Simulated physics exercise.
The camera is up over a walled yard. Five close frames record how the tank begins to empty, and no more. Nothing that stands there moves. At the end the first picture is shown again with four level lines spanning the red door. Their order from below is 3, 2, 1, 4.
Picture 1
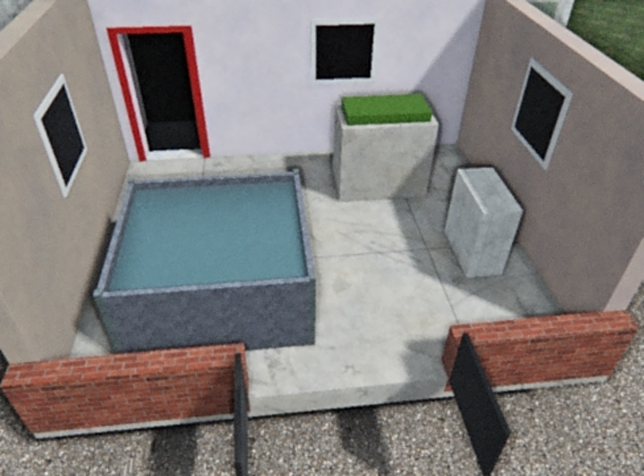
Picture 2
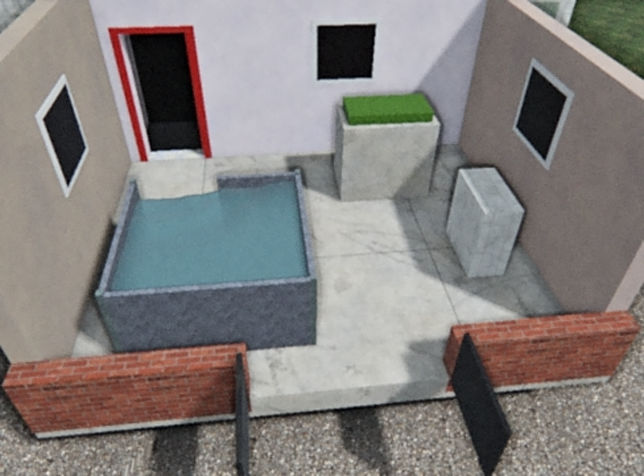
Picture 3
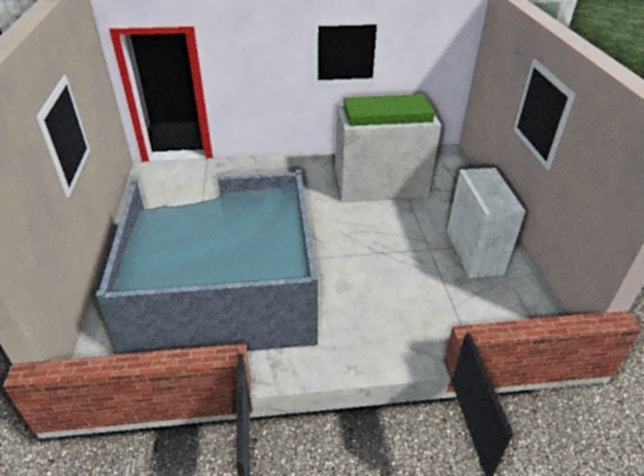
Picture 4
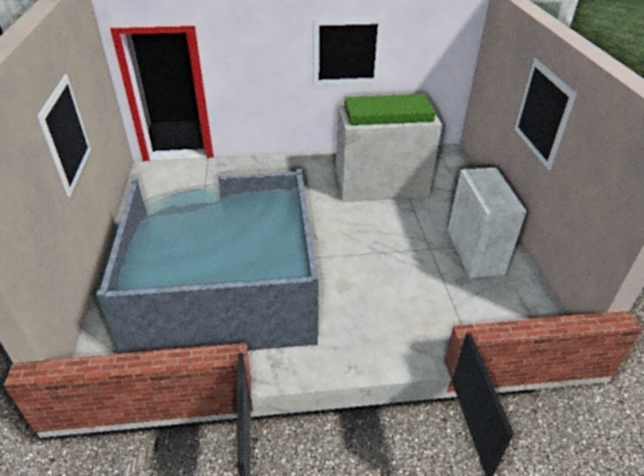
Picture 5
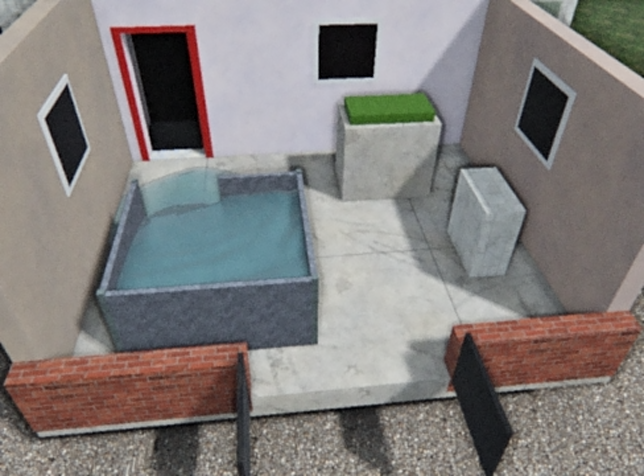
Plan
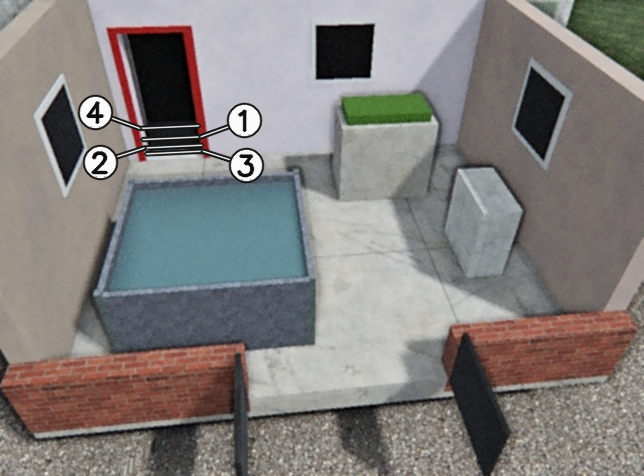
In a walled yard with a red-framed doorway and an open gate, a gap appears in the back wall of a full grey tank; the water inside sinks and ripples as some spreads onto the paving behind it.
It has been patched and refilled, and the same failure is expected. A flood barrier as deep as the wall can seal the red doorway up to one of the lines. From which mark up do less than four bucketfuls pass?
Use line 4.
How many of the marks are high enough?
One of them.
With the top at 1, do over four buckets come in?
Yes, that goes wrong.
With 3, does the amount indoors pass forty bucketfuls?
Yes, clearly.
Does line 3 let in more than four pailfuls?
Yes.
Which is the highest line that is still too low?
That is line 1.
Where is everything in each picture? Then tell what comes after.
Water in the tank at rest, its middle at (213, 231); foot of the red doorway at (175, 159); open gate at (349, 331), in the first frame.
Water covers 2 % of the ground, its front hidden from here, in the second frame.
Water covers 4 % of the ground, its front hidden from here, in the third frame.
Water covers 10 % of the ground, its front hidden from here, in the fourth frame.
In the fifth frame, 16 % of the ground under water, visible out to (204, 169).
In white, 1 at (171, 138); 2 at (173, 146); 3 at (174, 152); 4 at (169, 127); from the bottom up 3, 2, 1, 4.
With 1, about 10 bucketfuls get in.
With 2, dozens of bucketfuls pour in.
With 3, dozens of bucketfuls pour in.
With 4, a splash gets over, under a bucket.
